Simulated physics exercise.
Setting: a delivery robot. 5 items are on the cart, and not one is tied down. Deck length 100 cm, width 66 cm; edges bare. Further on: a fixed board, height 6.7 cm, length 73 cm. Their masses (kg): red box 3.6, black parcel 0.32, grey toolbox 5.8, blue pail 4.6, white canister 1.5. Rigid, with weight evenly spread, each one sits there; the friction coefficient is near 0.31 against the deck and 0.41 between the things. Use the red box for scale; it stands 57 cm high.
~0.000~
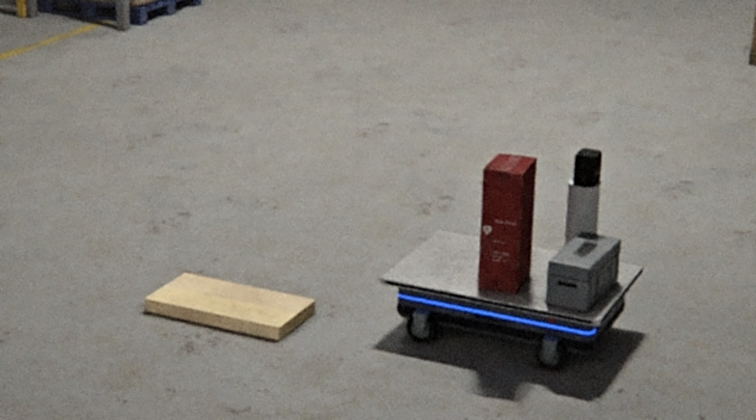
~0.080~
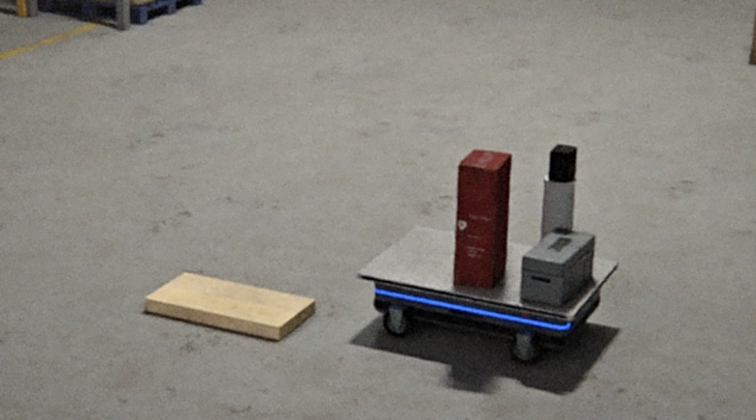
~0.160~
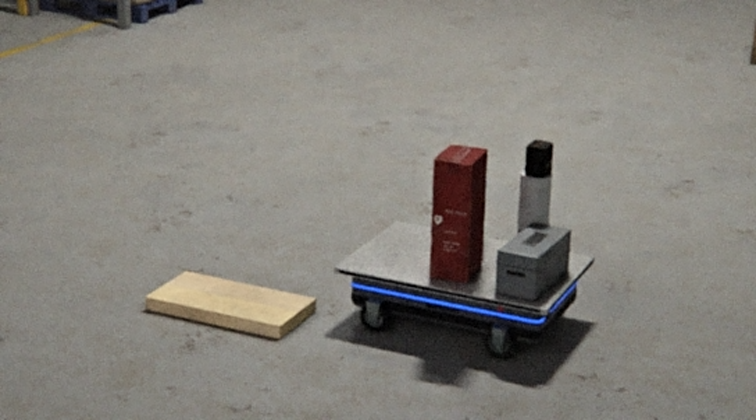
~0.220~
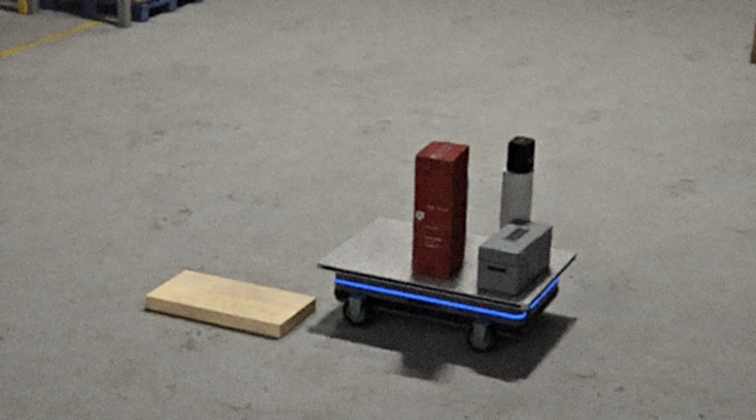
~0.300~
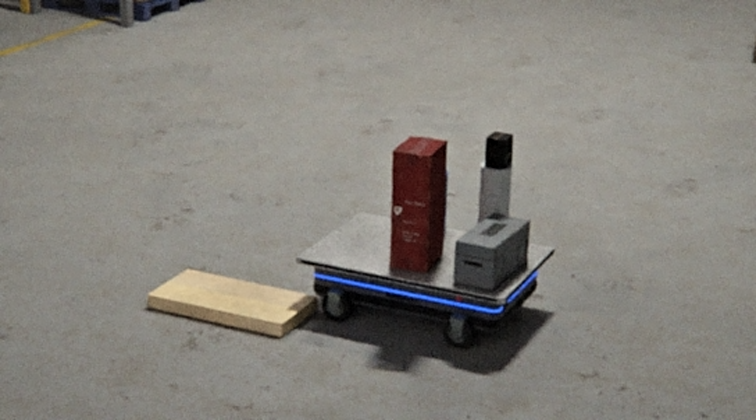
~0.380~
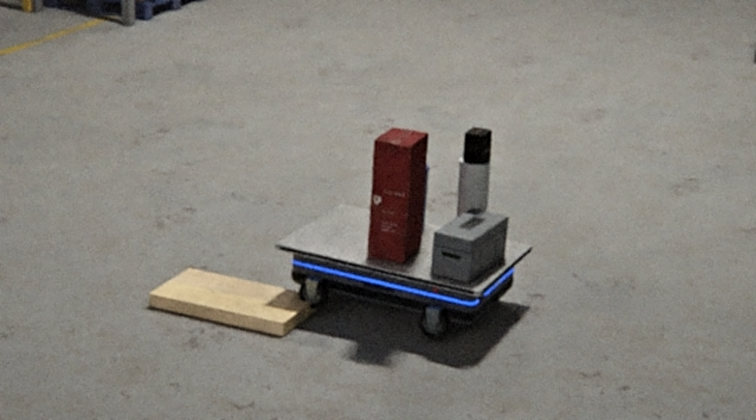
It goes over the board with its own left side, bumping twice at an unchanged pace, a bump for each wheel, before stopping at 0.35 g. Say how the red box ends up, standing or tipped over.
I reckon it lurches over.
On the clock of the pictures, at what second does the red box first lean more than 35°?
I'd put it at some 0.8 s.
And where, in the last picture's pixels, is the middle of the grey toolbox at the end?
Its centre ends close to (122, 181) in the last view.
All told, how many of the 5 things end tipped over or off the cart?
It adds up to 3.
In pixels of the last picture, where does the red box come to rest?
Around (84, 149).
After 0.98 s, cart 147 cm along; black parcel now off the cart; red box 63° off upright near (279, 147); grey toolbox 26° off upright.
After 1.38 s, cart 207 cm along; white canister now off the cart; red box 72° off upright near (175, 155); grey toolbox moved 5 cm.
In the end (2.4 s), off the cart and tipped over, black parcel and white canister; toppled on the cart, red box; not toppled but over 10 cm from the start, blue pail; grey toolbox under 10 cm from the start. At the end, from the last picture's camera, red box near (84, 149).
